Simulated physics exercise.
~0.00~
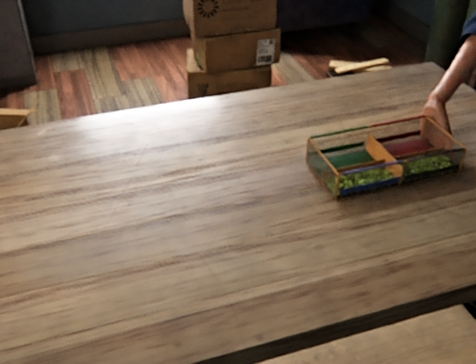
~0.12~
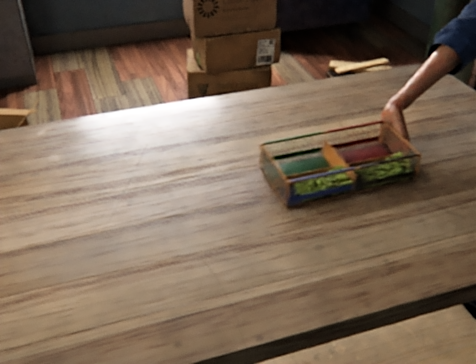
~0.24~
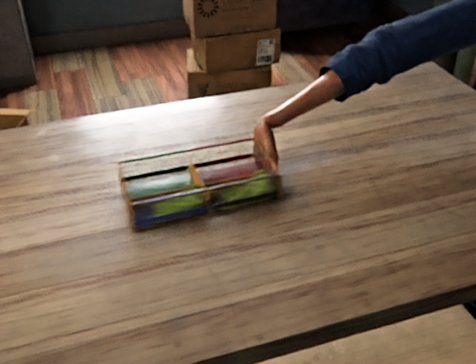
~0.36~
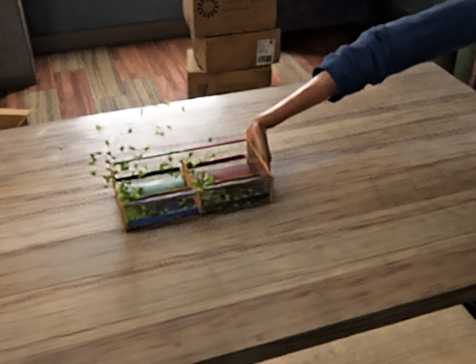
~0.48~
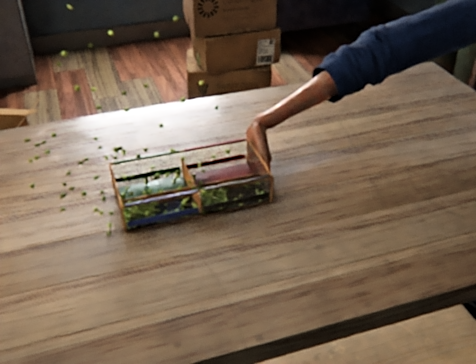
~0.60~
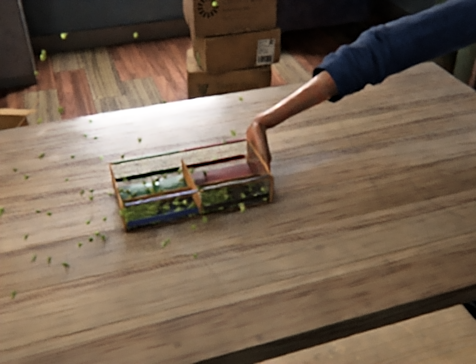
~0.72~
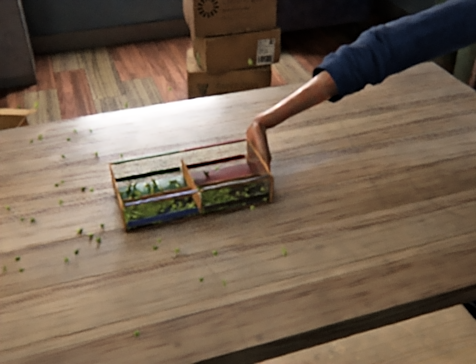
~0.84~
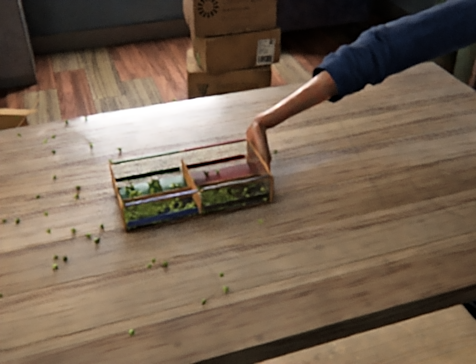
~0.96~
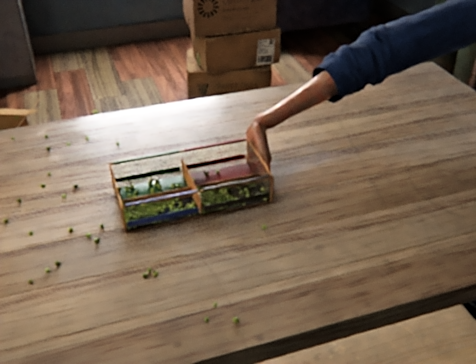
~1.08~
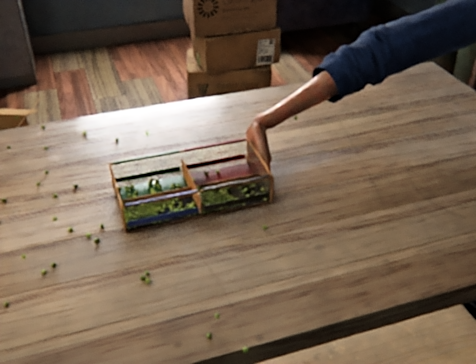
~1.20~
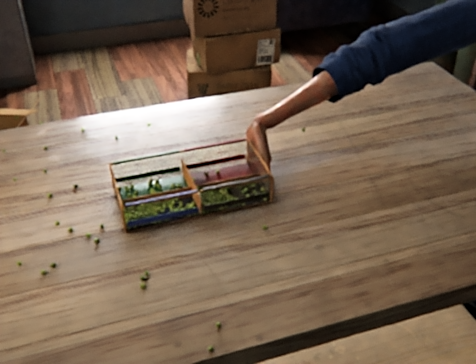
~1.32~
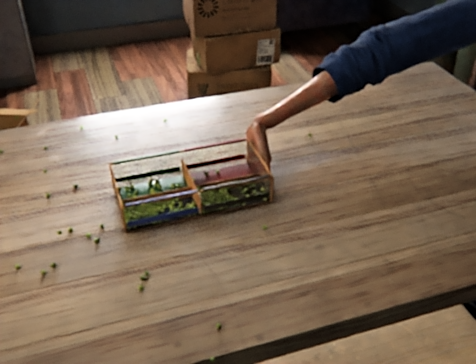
Divided tray of green peas sliding left across a wooden table under a hand, stopping abruptly and scattering some over the tabletop.
